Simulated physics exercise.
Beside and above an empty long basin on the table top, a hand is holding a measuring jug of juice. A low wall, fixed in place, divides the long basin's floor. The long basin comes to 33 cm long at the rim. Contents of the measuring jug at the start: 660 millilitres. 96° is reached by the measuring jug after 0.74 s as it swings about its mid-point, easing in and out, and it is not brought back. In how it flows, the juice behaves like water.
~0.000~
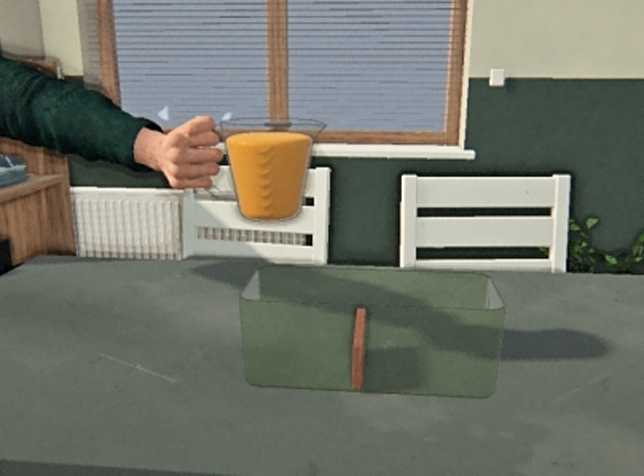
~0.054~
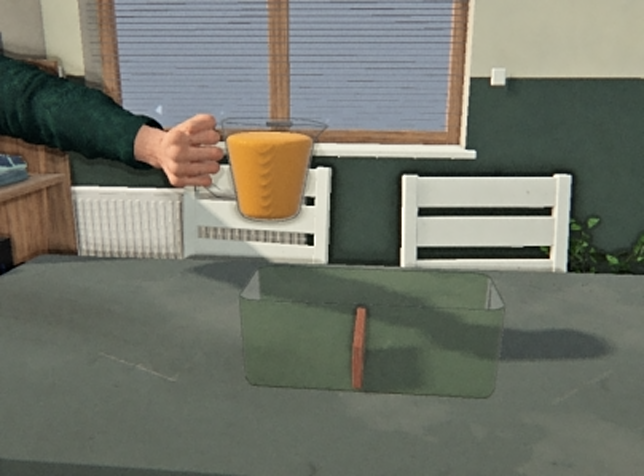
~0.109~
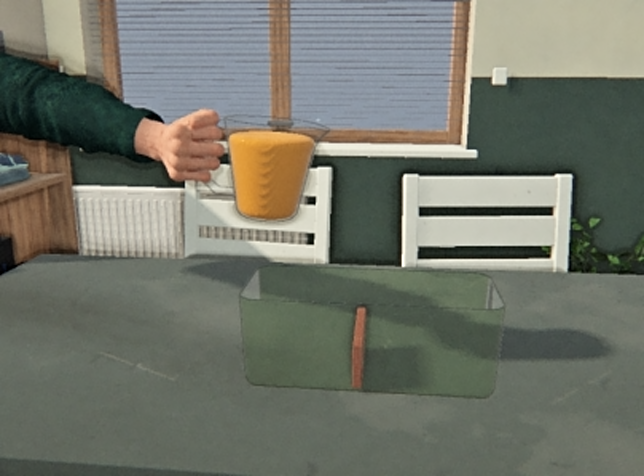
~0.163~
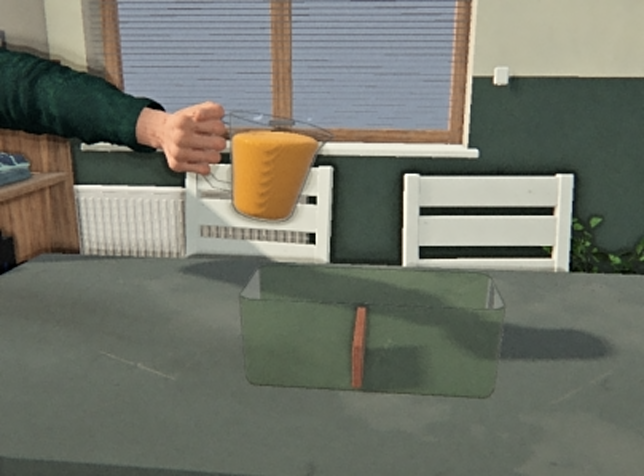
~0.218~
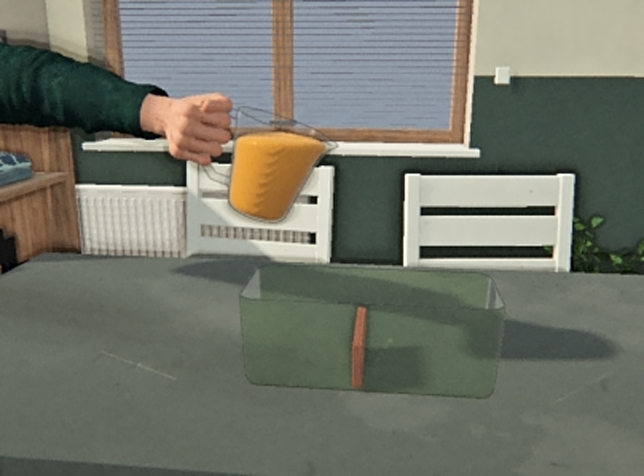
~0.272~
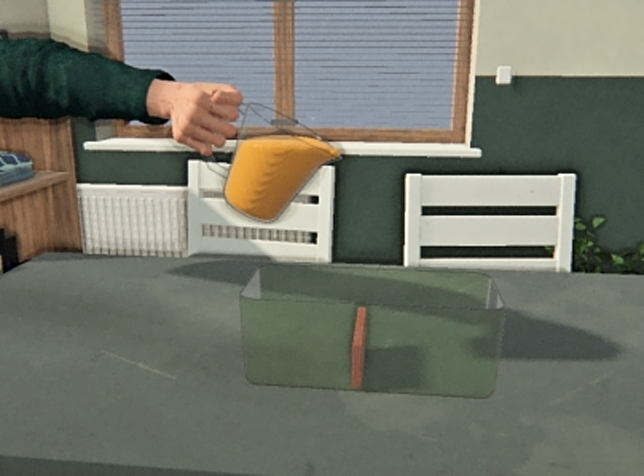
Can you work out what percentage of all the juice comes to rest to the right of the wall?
I would put it at 90 per cent.
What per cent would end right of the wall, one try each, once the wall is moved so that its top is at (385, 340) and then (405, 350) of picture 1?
In order, 30 and 15 per cent.
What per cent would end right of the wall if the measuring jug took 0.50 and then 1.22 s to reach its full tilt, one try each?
Roughly 85 per cent the first time and 90 per cent the second.
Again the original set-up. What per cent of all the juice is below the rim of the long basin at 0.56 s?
Around 16%.
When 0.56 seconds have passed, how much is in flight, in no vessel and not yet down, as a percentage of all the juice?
Close to 28 per cent, I'd say.
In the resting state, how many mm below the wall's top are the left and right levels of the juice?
Left about 56 mm, right about 32 mm.
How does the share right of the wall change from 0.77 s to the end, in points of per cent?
A gain, roughly 26 percent.
After 0.56 s the tilt is 83° and 57 per cent is still to pour, 0 is left of the wall and 16 right of it.
After 0.77 s the tilt is 96° and 15 per cent is still to pour, 4 is left of the wall and 64 right of it.
After 1.00 s the tilt is 96° and 2 per cent is still to pour, 6 is left of the wall and 88 right of it.
After 1.24 s the tilt is 96° and 0 per cent is still to pour, 9 is left of the wall and 90 right of it.
In the end 9 per cent lies left of the wall, 90 right of it and 1 outside.
